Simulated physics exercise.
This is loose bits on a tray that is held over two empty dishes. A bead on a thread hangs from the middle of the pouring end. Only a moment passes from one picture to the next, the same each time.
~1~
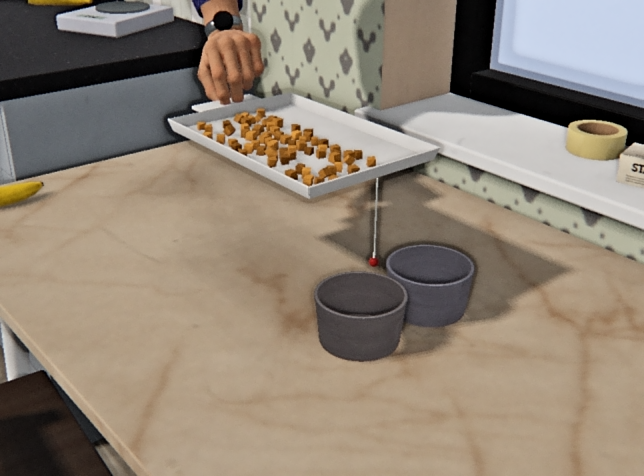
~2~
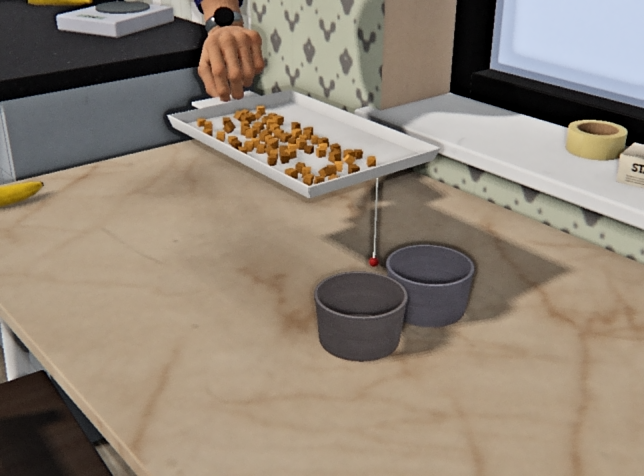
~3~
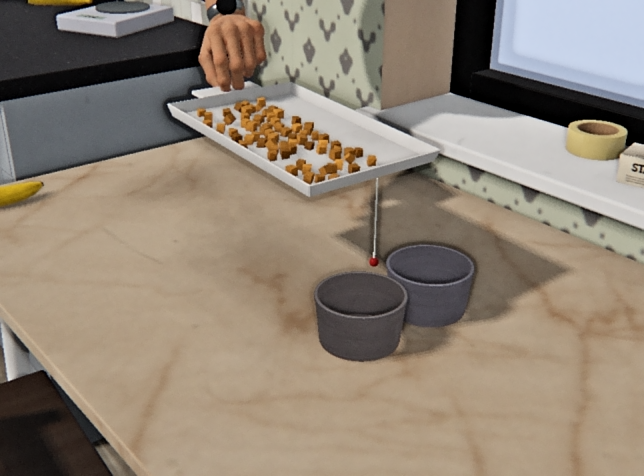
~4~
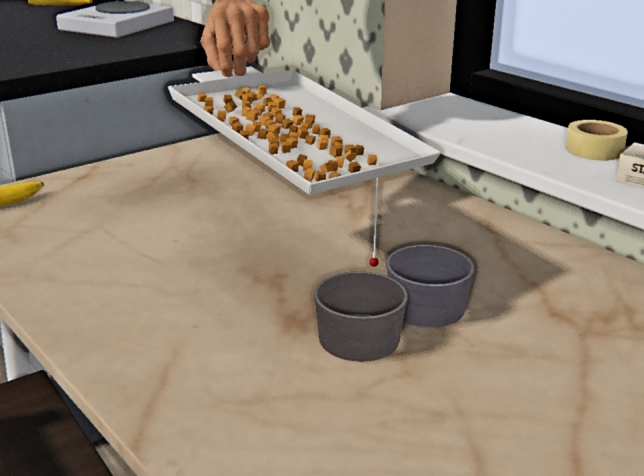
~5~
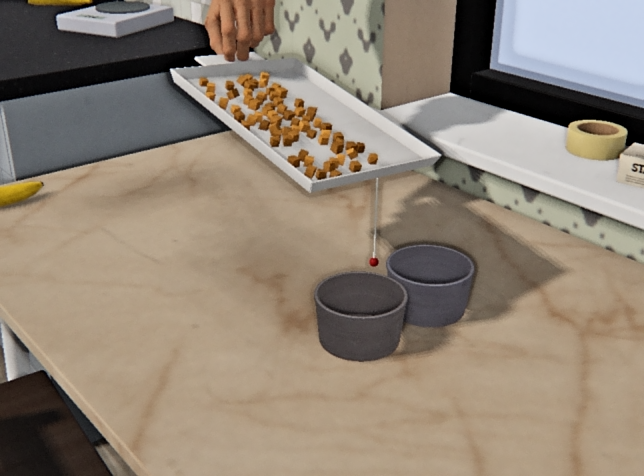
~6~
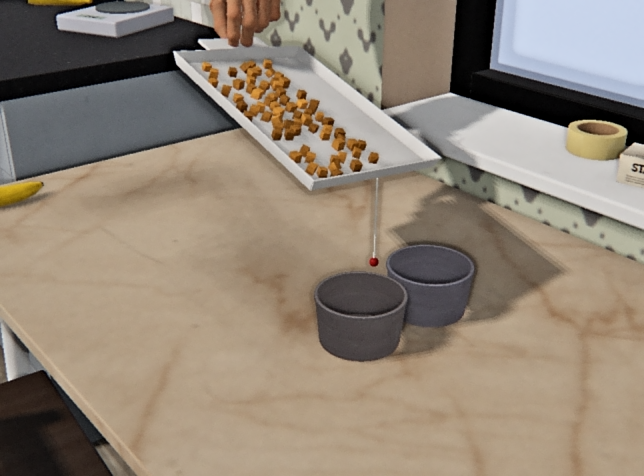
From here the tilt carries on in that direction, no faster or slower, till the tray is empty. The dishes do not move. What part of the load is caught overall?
In the dishes lies over half of it.
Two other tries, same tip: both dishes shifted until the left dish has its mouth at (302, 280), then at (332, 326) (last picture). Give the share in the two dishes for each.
In turn 0 and 30 in a hundred.
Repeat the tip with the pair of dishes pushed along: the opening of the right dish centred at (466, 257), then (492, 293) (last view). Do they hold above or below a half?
One: More than half. Two: Under half.
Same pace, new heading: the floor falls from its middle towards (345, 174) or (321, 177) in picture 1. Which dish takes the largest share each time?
The first try: The left dish. The second: Left.
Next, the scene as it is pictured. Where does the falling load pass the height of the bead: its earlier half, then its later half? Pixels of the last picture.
Around (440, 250) and then (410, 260).
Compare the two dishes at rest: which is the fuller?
The winner is the right-hand dish.
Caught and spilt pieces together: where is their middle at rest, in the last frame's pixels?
Close to (431, 301).
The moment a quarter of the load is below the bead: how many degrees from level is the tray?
At about 75°.
Shortly afterwards, tray tipped steeply; the bulk on the tray; only a few in the right dish; a little in the air.
Next, tray tipped past a quarter turn; near two thirds on the tray; only a few in the left dish; near a quarter in the right dish; a little outside both.
Some moments later, tray tipped past a quarter turn; a little in the left dish; near two thirds in the right dish; near a quarter outside both.
In the end, tray tipped past a quarter turn; a little in the left dish; near two thirds in the right dish; near a quarter outside both.
